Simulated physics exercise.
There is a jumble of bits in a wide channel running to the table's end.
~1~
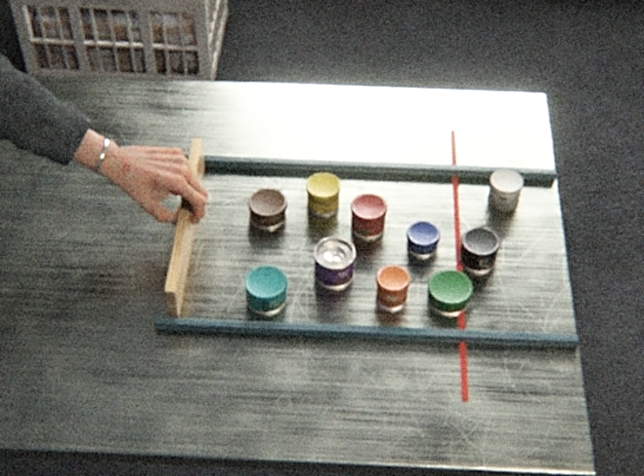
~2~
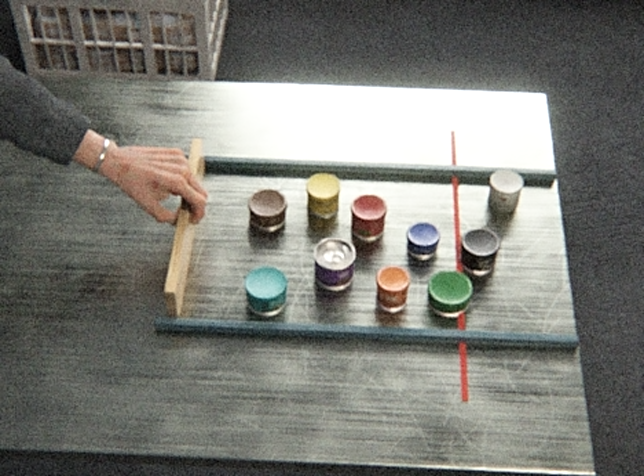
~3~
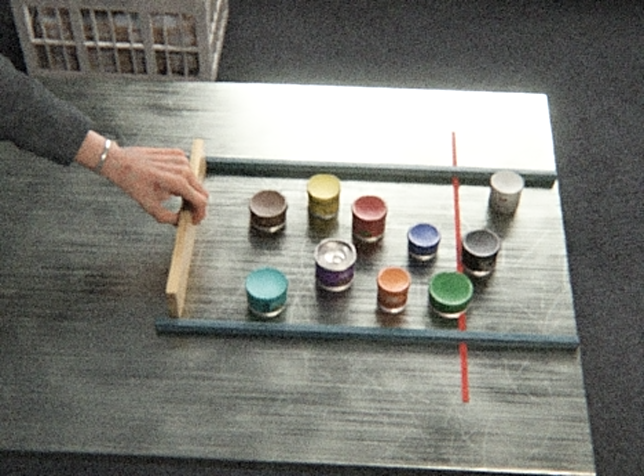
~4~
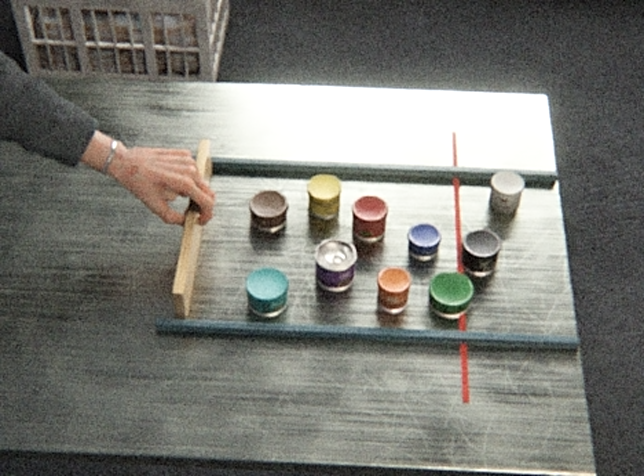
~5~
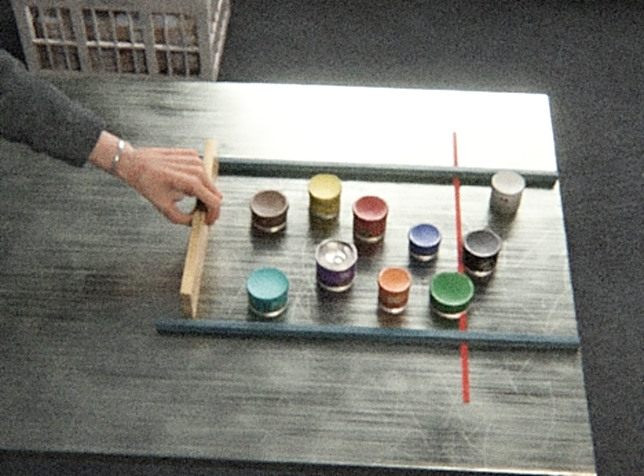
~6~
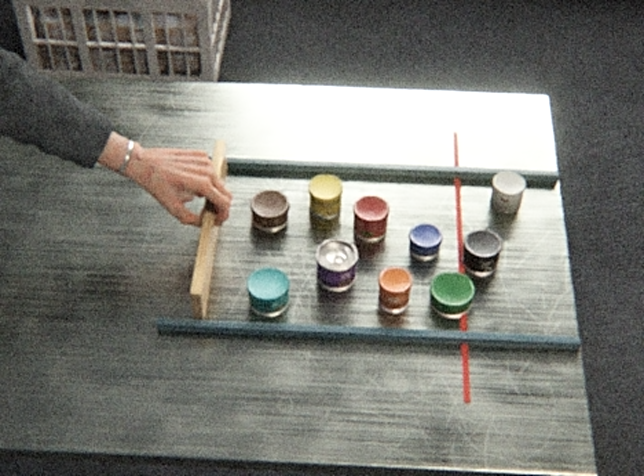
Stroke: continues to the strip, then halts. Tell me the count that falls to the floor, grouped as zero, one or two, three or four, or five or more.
The count is zero.
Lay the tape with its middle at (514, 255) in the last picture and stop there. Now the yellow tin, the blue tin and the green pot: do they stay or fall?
The yellow tin? It is safe. The blue tin? It is safe. The green pot? It does not stay.
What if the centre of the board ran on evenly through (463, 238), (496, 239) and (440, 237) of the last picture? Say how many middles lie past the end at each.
In order: 0, 2, 0.
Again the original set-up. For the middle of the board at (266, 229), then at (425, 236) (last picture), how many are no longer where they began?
At that stage 2; at the next, 9.
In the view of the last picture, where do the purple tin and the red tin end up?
You'll find the first one at (483, 269) and the second at (509, 229).
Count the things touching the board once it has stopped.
4 in contact.
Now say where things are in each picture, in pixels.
White tub (505, 191); black tin (479, 250); green pot (450, 292); board (186, 225); tape (458, 251), in the first frame.
Black tin (479, 250); blue tin (423, 240), in the second frame.
Green pot (450, 294); red tin (369, 217), in the third frame.
White tub (506, 192); yellow tin (324, 196), in the fourth frame.
Black tin (481, 252); brown tin (270, 210), in the fifth frame.
White tub (507, 192); black tin (482, 252); green pot (452, 294); board (210, 227); tape (461, 252), in the sixth frame.
Soon after, none off yet; white tub at rest near (507, 192); black tin at rest near (482, 252); green pot at rest near (452, 294).
Then, none off yet; white tub at rest near (507, 192); black tin moved about its own width near (505, 258); green pot moved about its own width near (510, 293).
At rest, the number that fall off is zero.
